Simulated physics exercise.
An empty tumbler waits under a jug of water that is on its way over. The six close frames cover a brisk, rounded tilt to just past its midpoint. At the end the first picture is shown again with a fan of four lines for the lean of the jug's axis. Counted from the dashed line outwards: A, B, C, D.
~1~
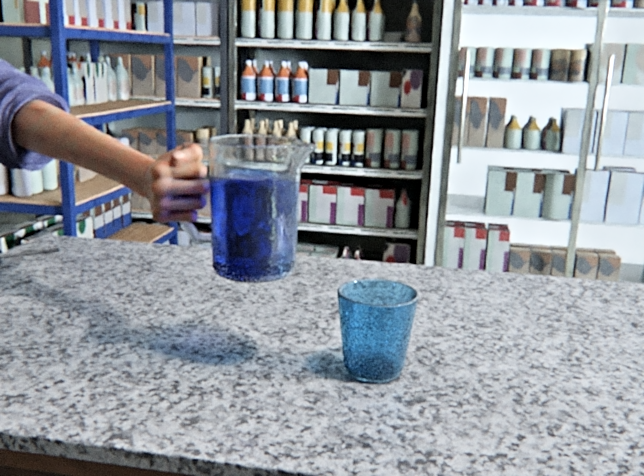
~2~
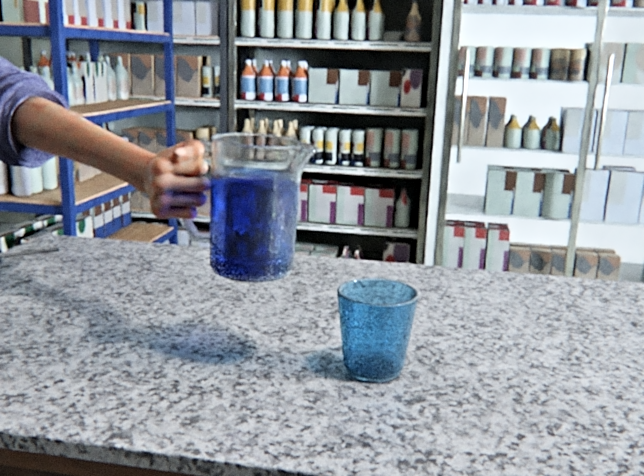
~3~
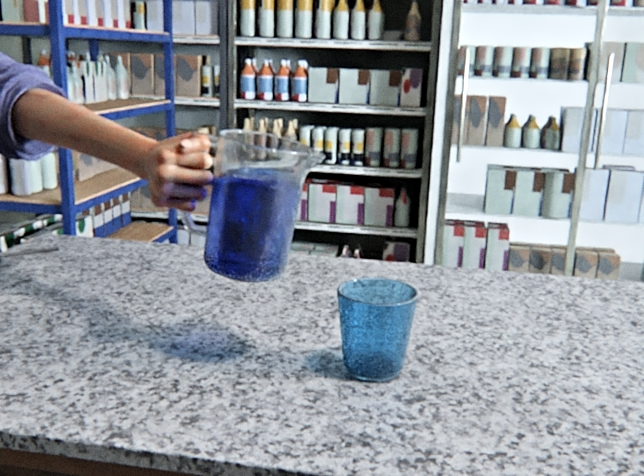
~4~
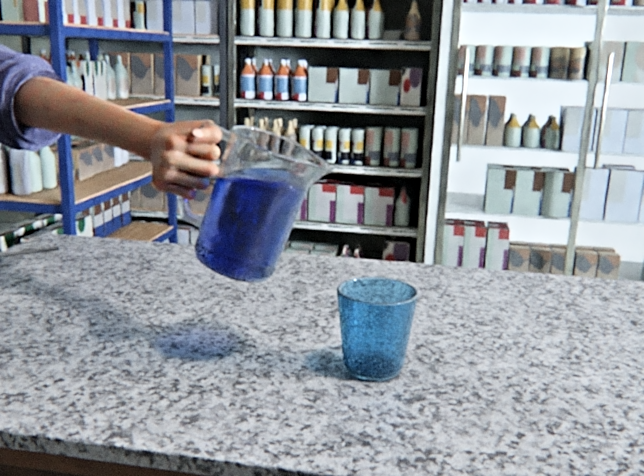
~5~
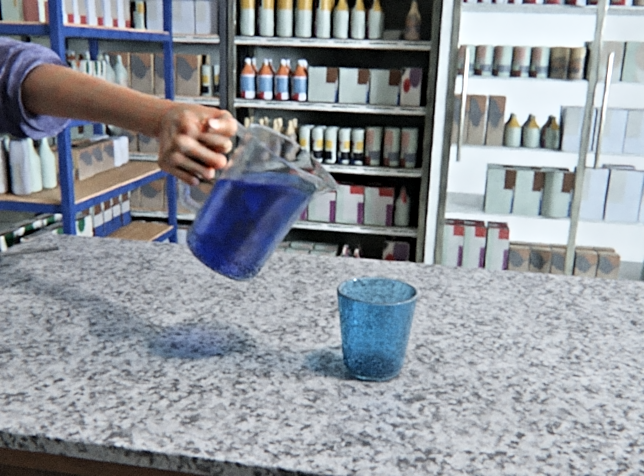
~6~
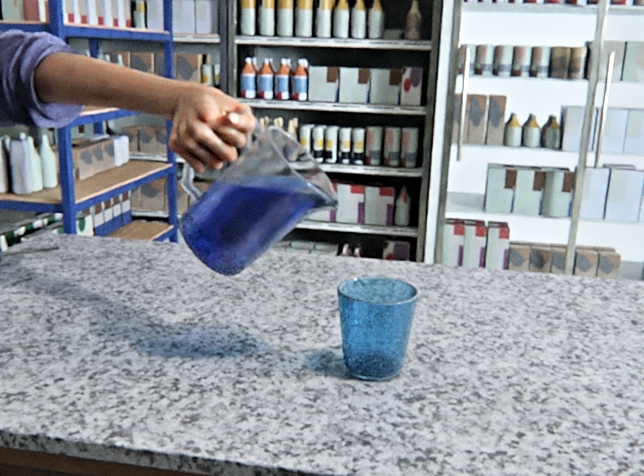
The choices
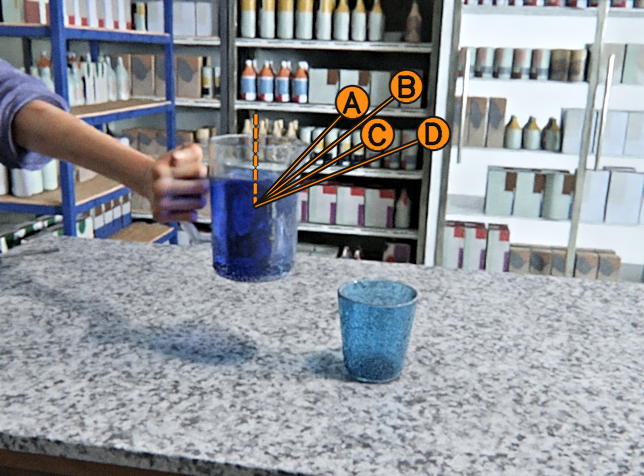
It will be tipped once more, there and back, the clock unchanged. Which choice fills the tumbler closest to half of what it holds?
Use tilt D.
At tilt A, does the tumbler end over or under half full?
Under.
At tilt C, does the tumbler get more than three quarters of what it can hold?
No, less.
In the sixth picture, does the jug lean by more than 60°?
No, it does not.
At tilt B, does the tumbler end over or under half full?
Under half.
On the marked copy, A at (341, 115); B at (393, 97); C at (363, 143); D at (418, 141).
For tilt A, the tumbler ends with about 7 % of what it can hold.
For tilt B, the tumbler ends with about 17 % of what it can hold.
For tilt C, the tumbler ends with about 31 % of what it can hold.
For tilt D, the tumbler ends with about 49 % of what it can hold.
